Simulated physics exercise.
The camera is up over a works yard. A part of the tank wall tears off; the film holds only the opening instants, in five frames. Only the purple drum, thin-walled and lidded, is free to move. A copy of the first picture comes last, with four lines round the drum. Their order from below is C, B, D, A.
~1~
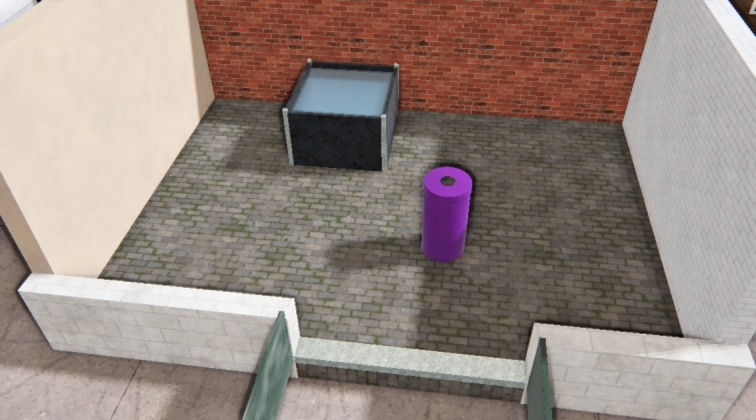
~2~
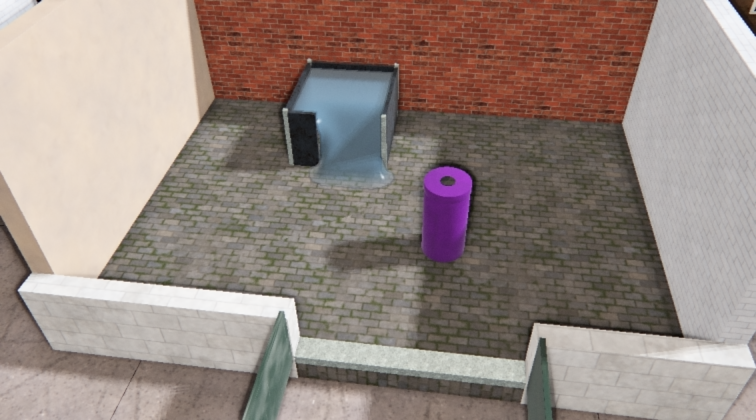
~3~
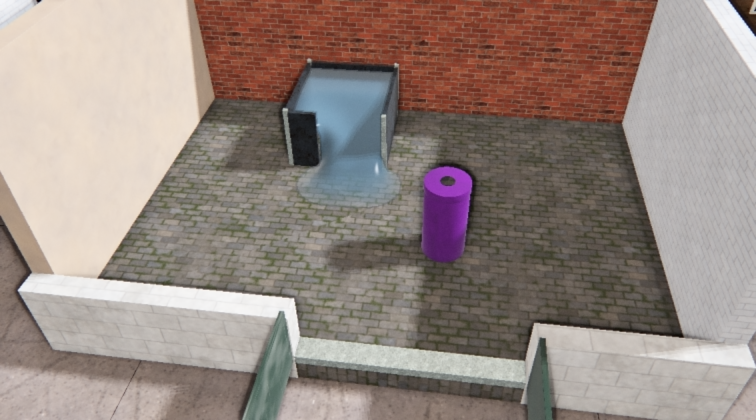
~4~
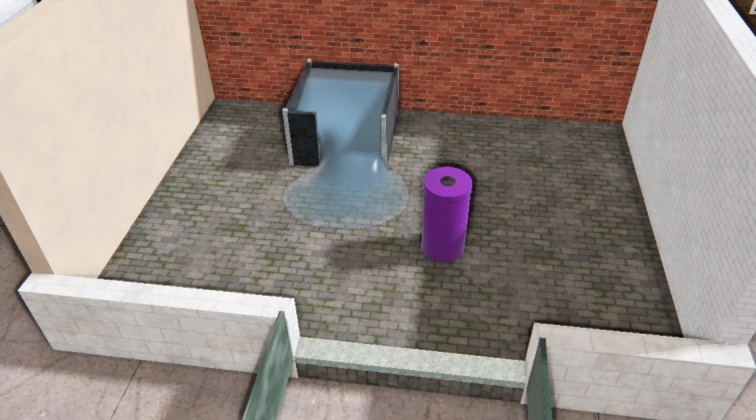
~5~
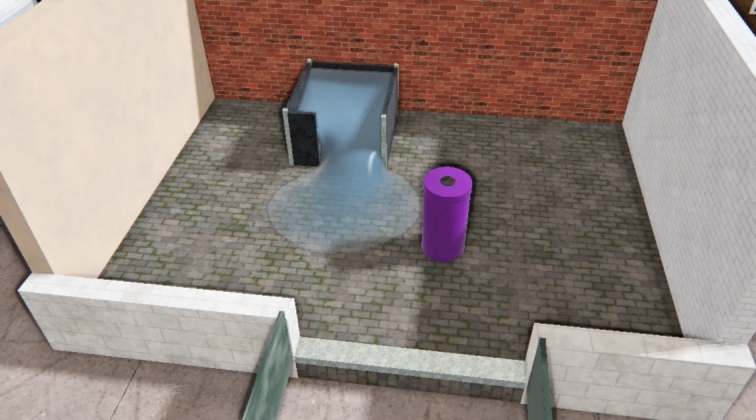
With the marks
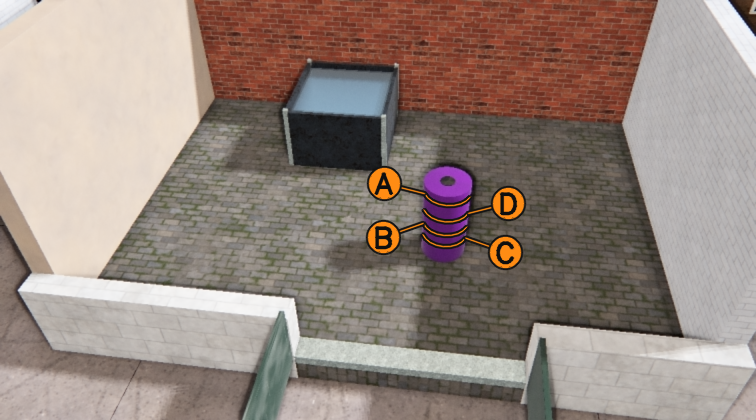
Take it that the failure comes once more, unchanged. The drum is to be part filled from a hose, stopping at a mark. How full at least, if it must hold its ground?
Line C just does it.
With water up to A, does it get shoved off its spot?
No, not at all.
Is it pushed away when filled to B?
No.
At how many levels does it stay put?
All of them.
On the marked copy, A at (446, 205); B at (444, 235); C at (443, 246); D at (445, 221); from the bottom up C, B, D, A.
If A is chosen, it does not move.
If B is chosen, it does not move.
If C is chosen, it shifts by a finger or two and stays.
If D is chosen, it does not move.
